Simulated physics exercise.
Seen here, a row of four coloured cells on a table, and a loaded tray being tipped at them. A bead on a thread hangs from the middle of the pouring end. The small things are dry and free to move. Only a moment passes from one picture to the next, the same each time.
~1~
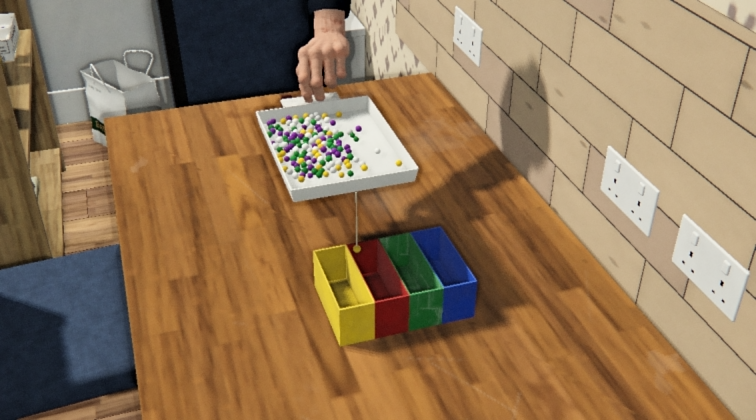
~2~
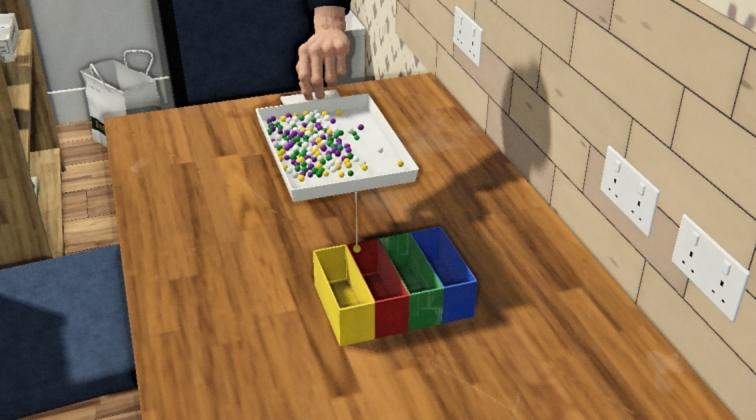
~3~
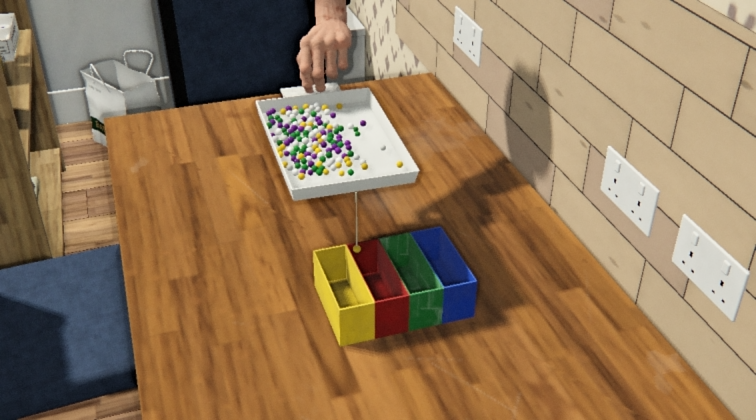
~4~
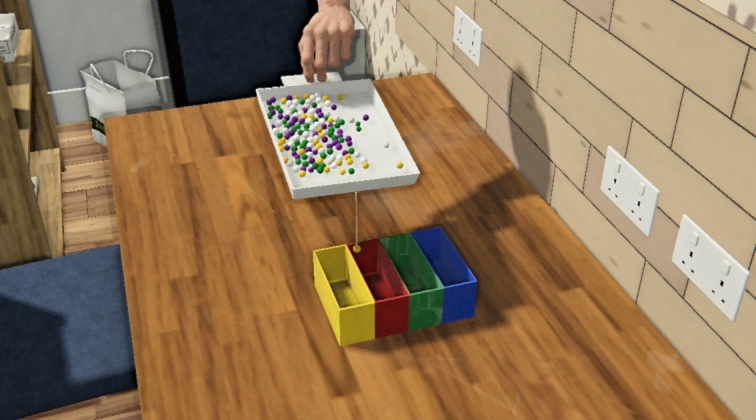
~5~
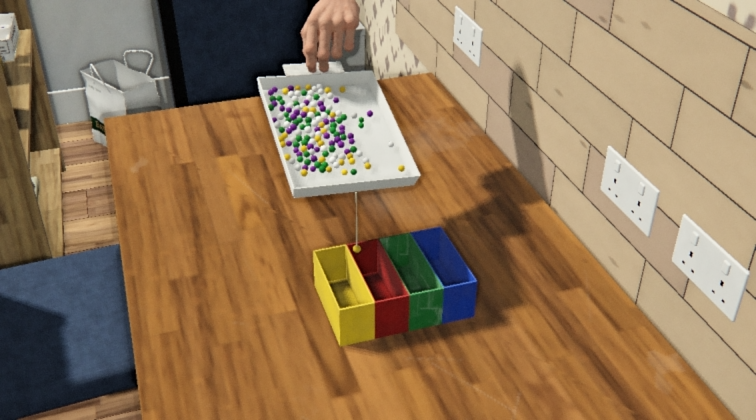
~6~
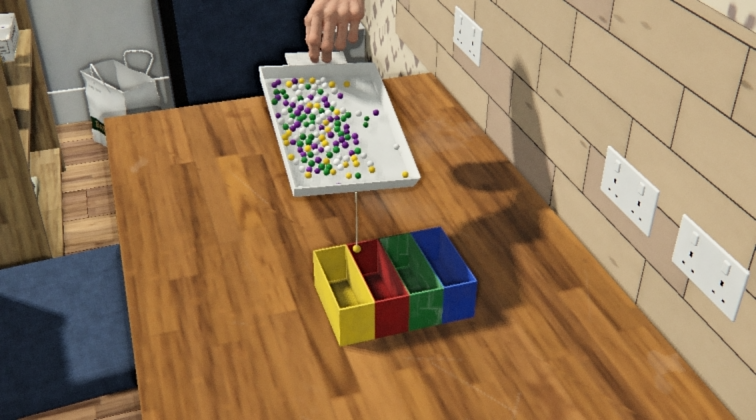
In this clip, a hand gradually raises the far end of a white tray of multicoloured beads above a row of yellow, red, green and blue compartments on a wooden table, and the beads shift slightly within the tray.
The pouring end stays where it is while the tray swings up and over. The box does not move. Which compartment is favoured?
The green cell gets the most.
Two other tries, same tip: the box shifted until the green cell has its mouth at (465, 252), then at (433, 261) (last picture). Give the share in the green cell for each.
About 0 and 50 per cent.
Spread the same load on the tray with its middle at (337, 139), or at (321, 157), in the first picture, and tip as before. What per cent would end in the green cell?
About 50 and 60 per cent.
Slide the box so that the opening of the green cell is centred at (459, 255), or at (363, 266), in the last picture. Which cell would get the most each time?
In turn: The red one; the blue one.
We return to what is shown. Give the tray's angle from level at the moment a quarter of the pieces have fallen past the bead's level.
Roughly 85°.
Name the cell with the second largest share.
The runner-up: Blue.
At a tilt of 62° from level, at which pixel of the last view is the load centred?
At about (384, 178).
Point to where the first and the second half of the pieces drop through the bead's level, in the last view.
The first part at (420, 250); the rest at (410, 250).
Soon after the last picture, tray tipped steeply; most on the tray; a stray few in the blue cell; a stray few in the green cell; a small part falling or outside the box.
A little later, tray tipped right over; about a quarter on the tray; about a third in the green cell; a small part in the blue cell; a stray few in the red cell; a stray few in the yellow cell; about a quarter falling or outside the box.
Later still, tray tipped past a quarter turn; about half in the green cell; about a quarter in the blue cell; a small part in the red cell; a stray few in the yellow cell; a stray few falling or outside the box.
At rest, tray tipped past a quarter turn; about half in the green cell; about a quarter in the blue cell; a small part in the red cell; a stray few in the yellow cell; a stray few outside the box.
